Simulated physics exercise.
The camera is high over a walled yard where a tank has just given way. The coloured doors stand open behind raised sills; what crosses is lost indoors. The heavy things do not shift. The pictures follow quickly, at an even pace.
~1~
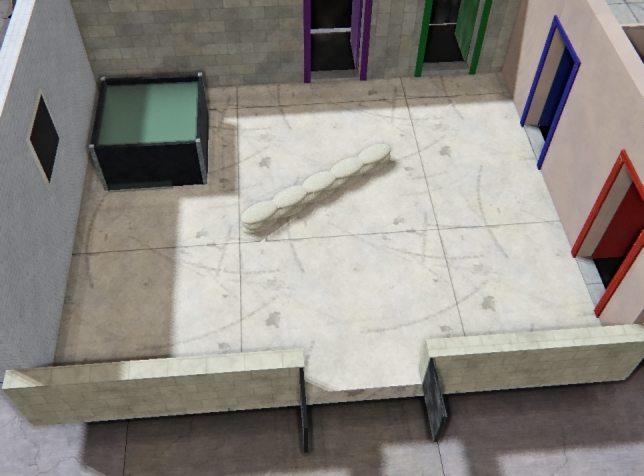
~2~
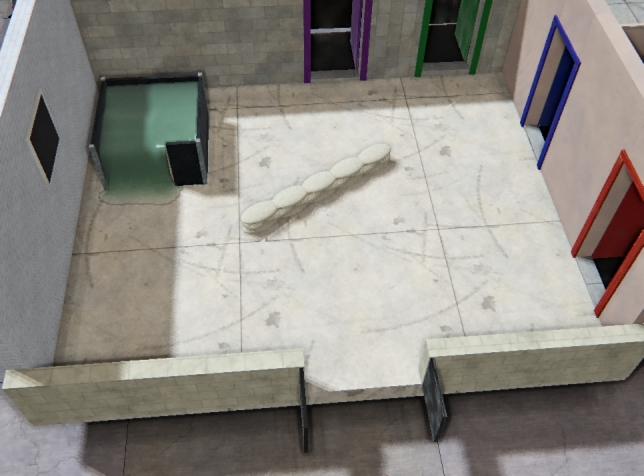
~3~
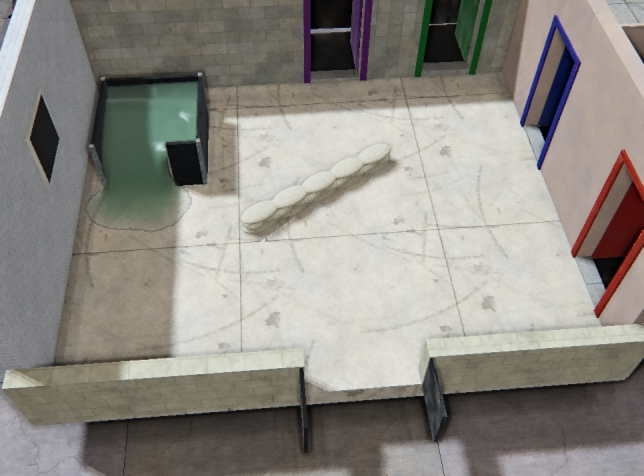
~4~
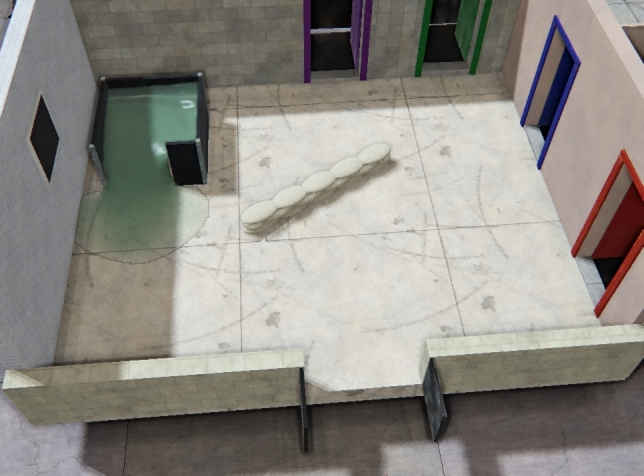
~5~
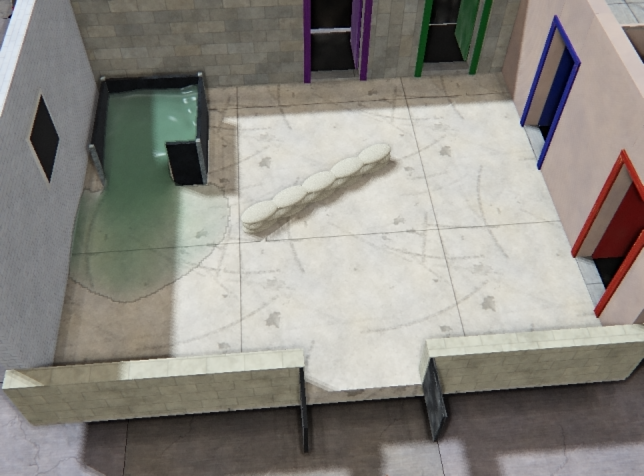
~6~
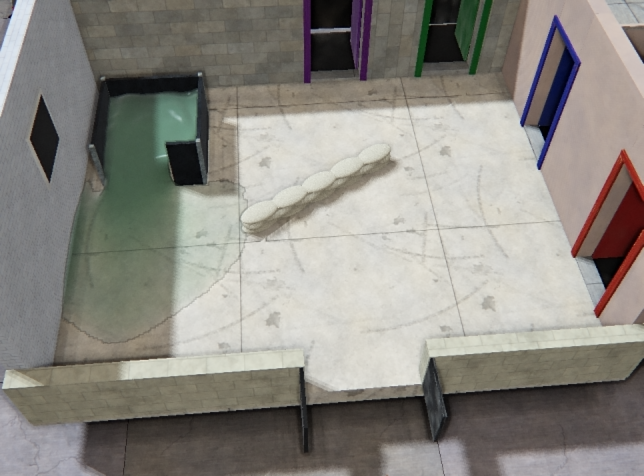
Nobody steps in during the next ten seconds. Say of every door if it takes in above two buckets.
One by one: The green door admits no more than that; the blue door admits no more than that; the purple door admits no more than that; the red door lets in a lot.
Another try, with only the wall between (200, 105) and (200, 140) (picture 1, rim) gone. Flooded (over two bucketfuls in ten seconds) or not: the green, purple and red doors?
The green one is over, the purple one passes that mark, the red one holds.
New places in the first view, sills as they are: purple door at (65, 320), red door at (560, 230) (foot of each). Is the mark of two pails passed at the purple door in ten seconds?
Then: The purple one lets more in.
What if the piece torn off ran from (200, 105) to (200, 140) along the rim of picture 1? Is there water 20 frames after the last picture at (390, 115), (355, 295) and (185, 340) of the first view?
In turn: Covered, clear, free of water.
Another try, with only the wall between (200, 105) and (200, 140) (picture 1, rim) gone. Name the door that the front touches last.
That is the red-painted one.
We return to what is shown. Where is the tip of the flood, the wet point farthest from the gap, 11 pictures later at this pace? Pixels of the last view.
Close to (373, 370).
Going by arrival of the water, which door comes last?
I say the purple one.
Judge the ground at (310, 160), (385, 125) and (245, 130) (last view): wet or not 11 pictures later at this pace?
As listed: Free of water, free of water, no water.
A moment on, water covers 25 % of the floor; the green door not reached, the blue door not reached, the purple door not reached, the red door not reached.
Next, water covers 25 % of the floor; the green door not reached, the blue door not reached, the purple door not reached, the red door not reached.
Then, water covers 40 % of the floor; the green door not reached, the blue door not reached, the purple door not reached, the red door not reached.
Later, water covers 70 % of the floor; the green door not reached, the blue door wet at the sill, nothing in, the purple door not reached, the red door over two buckets in.
In the end, water covers 85 % of the floor; the green door wet at the sill, nothing in, the blue door under two buckets in, the purple door wet at the sill, nothing in, the red door far over two buckets in.
